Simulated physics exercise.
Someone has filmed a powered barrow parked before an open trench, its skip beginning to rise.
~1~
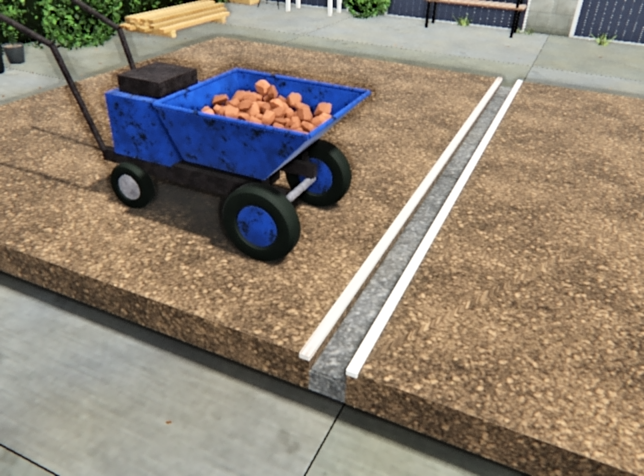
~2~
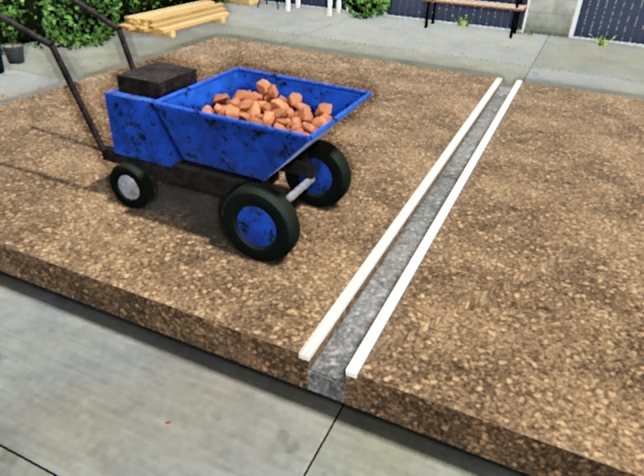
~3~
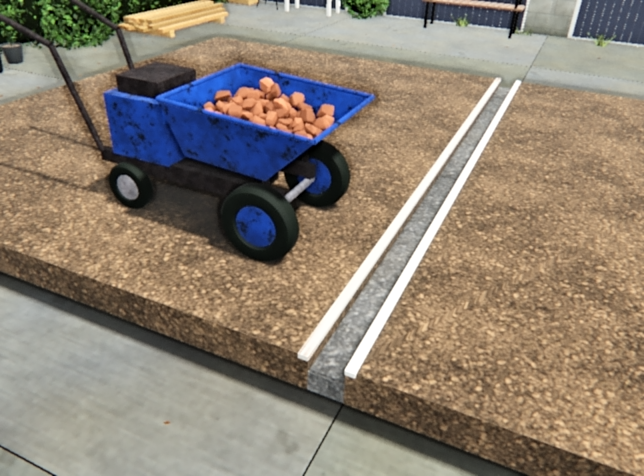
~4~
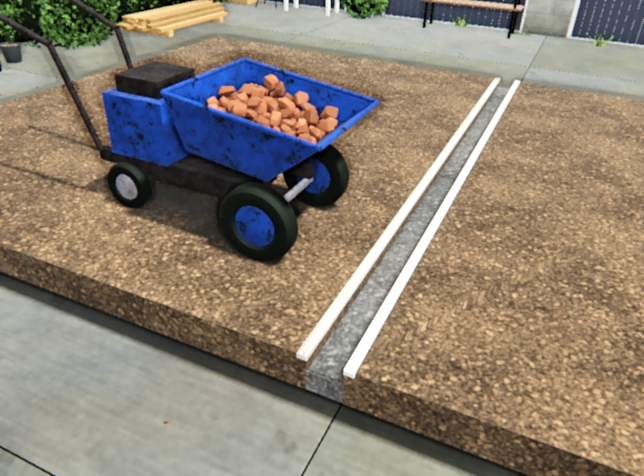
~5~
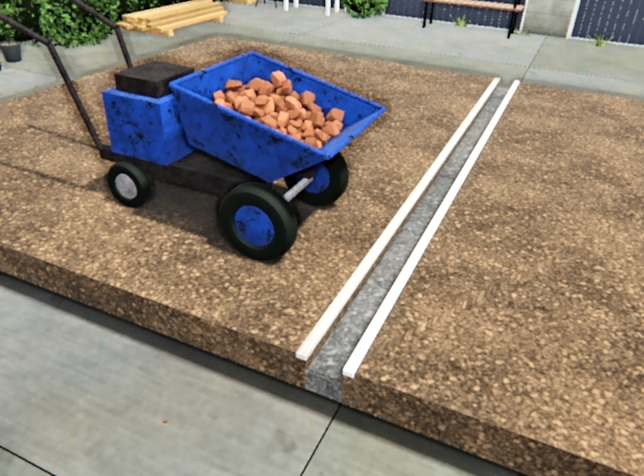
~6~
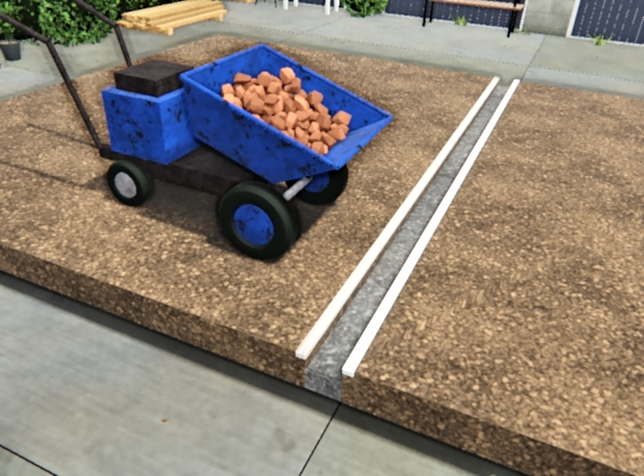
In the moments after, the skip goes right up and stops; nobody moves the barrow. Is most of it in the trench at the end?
The trench takes under half.
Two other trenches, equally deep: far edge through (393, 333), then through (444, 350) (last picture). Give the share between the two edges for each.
About 50 and 90 per cent.
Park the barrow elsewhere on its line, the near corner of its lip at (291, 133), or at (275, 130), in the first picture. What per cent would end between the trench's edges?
Roughly 40 per cent, and 40 per cent.
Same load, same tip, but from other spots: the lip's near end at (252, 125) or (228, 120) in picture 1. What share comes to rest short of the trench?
In turn 30 and 50 in a hundred.
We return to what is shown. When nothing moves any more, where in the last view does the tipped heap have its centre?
Near (411, 259).
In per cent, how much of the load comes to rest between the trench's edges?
It comes to 30 per cent or so.
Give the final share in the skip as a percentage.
Some 30 per cent.
Soon, skip tipped steeply; all in the skip.
A while on, skip tipped right over; most in the skip; a small part in or heaped over the trench; a small part beyond it.
Towards the end, skip tipped right over; about a third in the skip; about a third in or heaped over the trench; about a third beyond it.
Finally, skip tipped right over; about a third in the skip; about a third in or heaped over the trench; about a third beyond it.
